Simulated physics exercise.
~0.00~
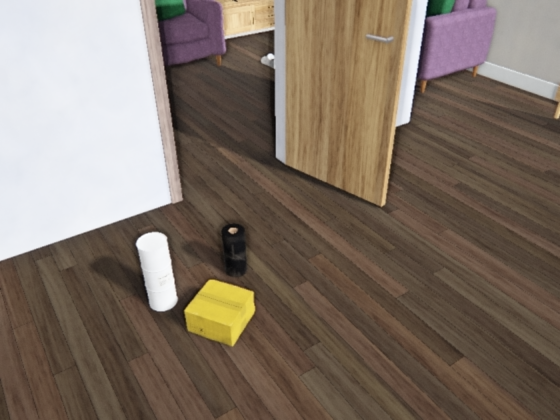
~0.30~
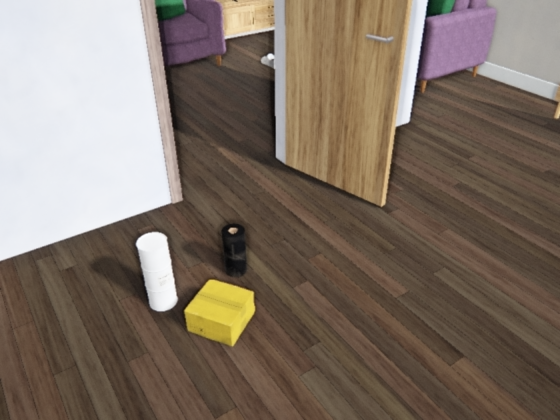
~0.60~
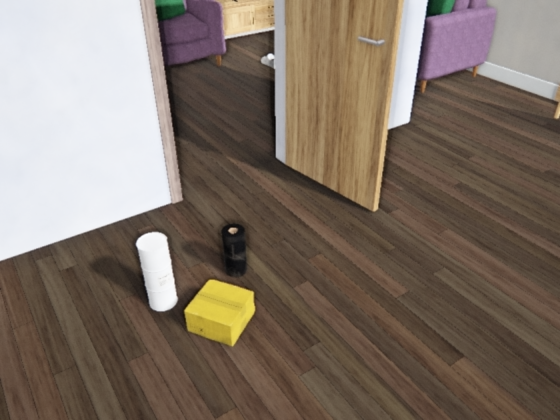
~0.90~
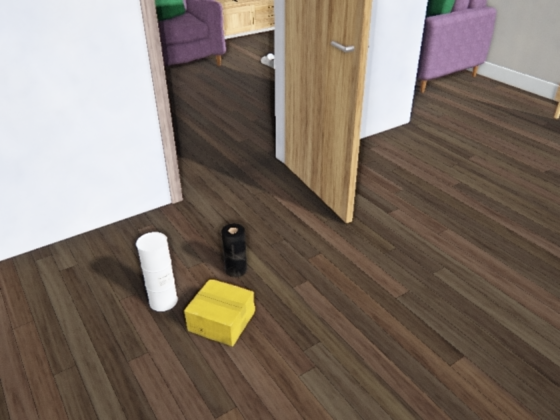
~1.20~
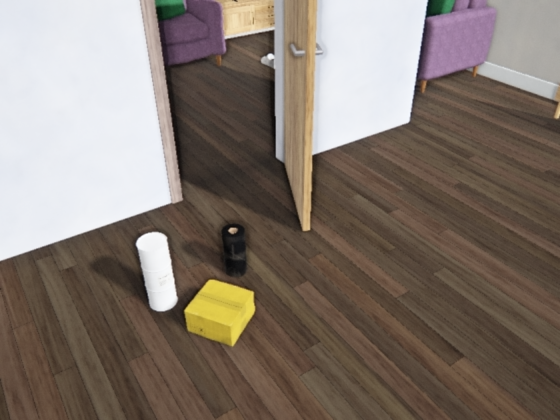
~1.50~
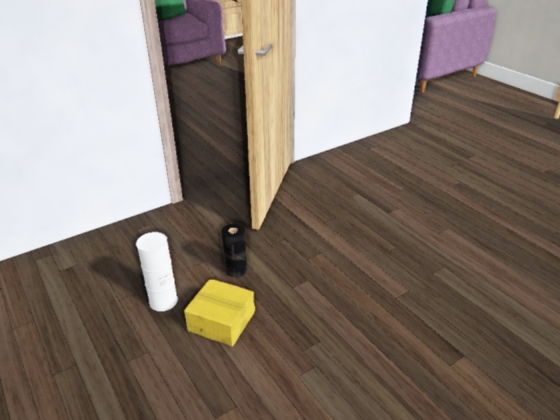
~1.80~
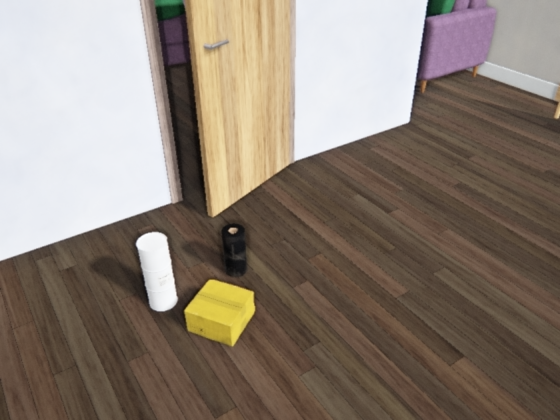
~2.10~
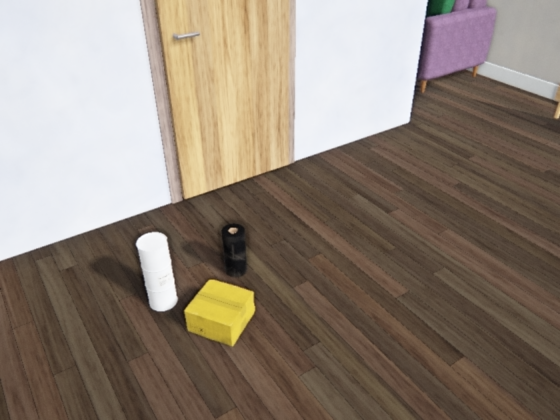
A wooden door swings fully shut past a black roll, white canister and yellow parcel.
